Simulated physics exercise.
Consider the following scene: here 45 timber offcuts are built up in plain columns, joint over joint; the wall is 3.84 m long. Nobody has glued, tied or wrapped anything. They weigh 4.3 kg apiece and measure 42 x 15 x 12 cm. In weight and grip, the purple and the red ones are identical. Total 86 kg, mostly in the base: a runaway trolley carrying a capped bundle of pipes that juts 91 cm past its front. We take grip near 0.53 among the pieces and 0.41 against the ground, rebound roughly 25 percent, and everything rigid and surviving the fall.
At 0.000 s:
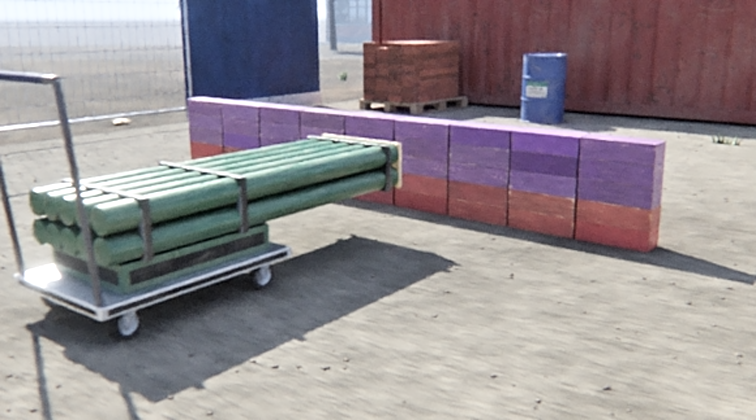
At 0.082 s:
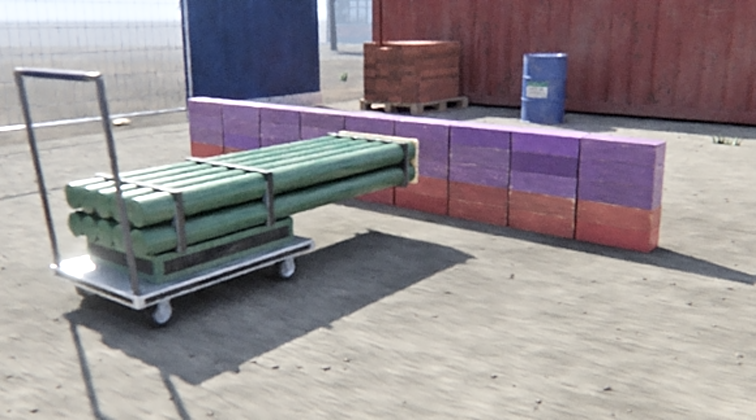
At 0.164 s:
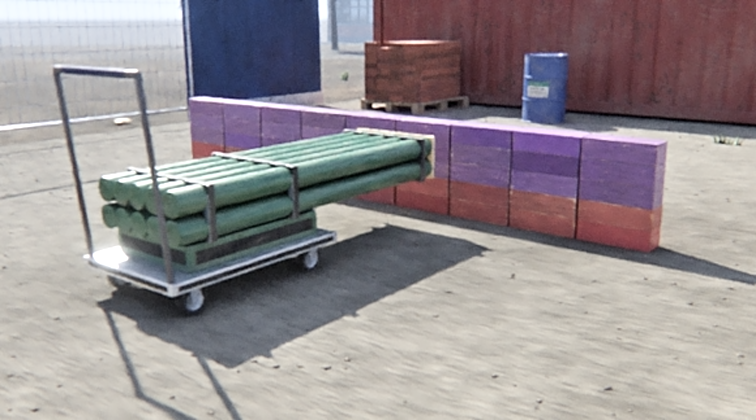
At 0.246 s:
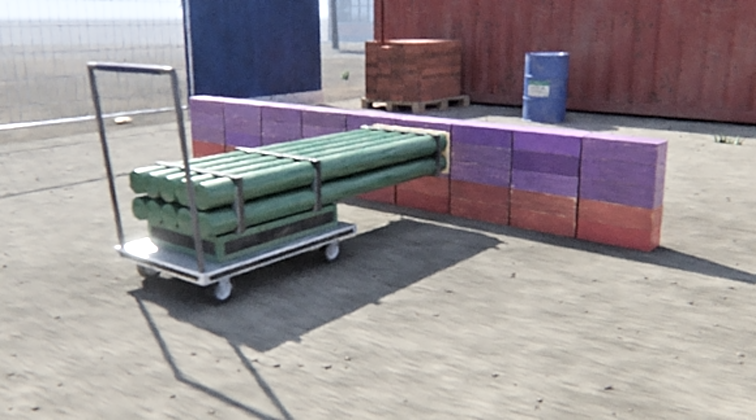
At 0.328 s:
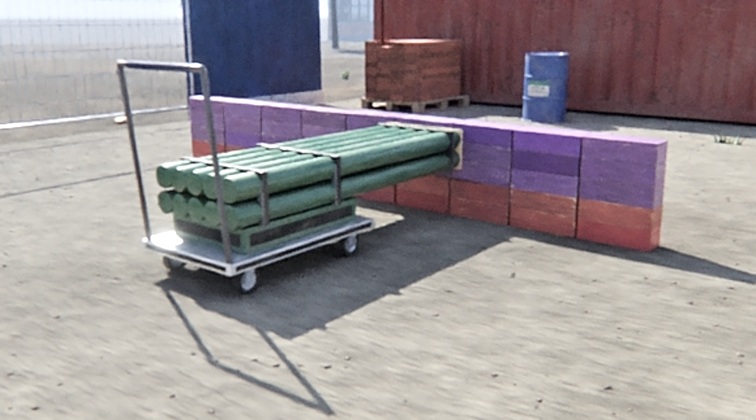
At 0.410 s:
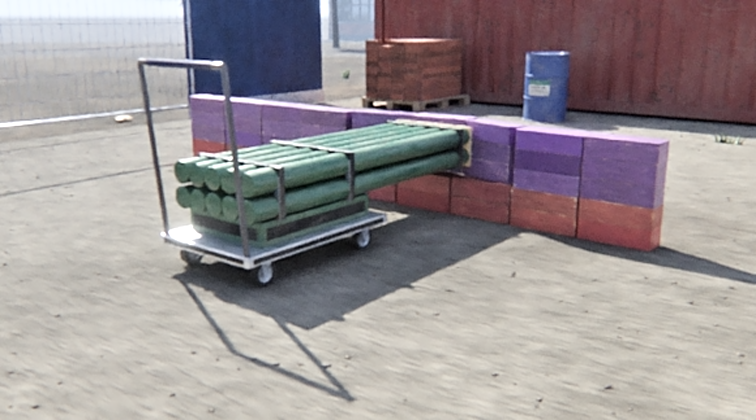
To begin with, a flat trolley stacked with long green poles stands left of a low wall of purple and red blocks. The trolley rolls rightward, closing the gap until the pole ends meet the wall, then pushes on slightly, nudging some purple blocks out of line.
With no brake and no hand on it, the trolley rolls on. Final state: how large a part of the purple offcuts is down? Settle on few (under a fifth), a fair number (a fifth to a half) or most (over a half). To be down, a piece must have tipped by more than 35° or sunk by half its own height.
Verdict: A fair number.
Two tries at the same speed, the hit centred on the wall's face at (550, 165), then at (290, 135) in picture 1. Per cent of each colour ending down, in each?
Red 10 then 10, purple 30 then 20 per cent.
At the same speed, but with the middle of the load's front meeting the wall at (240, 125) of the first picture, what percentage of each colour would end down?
For red it's 10 per cent, for purple 30 per cent.
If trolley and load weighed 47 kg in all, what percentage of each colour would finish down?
For red it's 0, for purple it's 30 in a hundred.
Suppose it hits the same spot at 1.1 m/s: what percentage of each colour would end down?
Down at the end: Red 30 per cent, purple 30 per cent.
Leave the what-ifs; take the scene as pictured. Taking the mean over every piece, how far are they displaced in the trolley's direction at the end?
About 20 cm on average.
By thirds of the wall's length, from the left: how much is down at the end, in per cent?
Left third 0 percent, middle third 50 percent, right third 20 percent.
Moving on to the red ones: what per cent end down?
Red: 10 per cent.
By 0.48 s, load 20 cm past the wall's line, still rolling; 2 of the 27 purple offcuts down (2 of 45 in all colours); top purple offcut tilted 9°.
By 0.66 s, load 41 cm past the wall's line, still rolling; 9 of the 27 purple offcuts down (9 of 45 in all colours); top purple offcut tilted 41°, 14 cm lower.
By 1.04 s, load 82 cm past the wall's line, still rolling; 9 of the 27 purple offcuts down (9 of 45 in all colours); top purple offcut tilted 73°, 43 cm lower.
By 1.48 s, load 1.16 m past the wall's line, still rolling; 9 of the 27 purple offcuts down (10 of 45 in all colours); top purple offcut on its side.
When it is over (2.2 s), load 1.29 m past the wall's line, stopped; 9 of the 27 purple offcuts down (10 of 45 in all colours); top purple offcut on its side; top red offcut unmoved. That is 33 per cent. In pixels of the last frame, middles, top purple offcut near (430, 165), top red offcut near (331, 165).
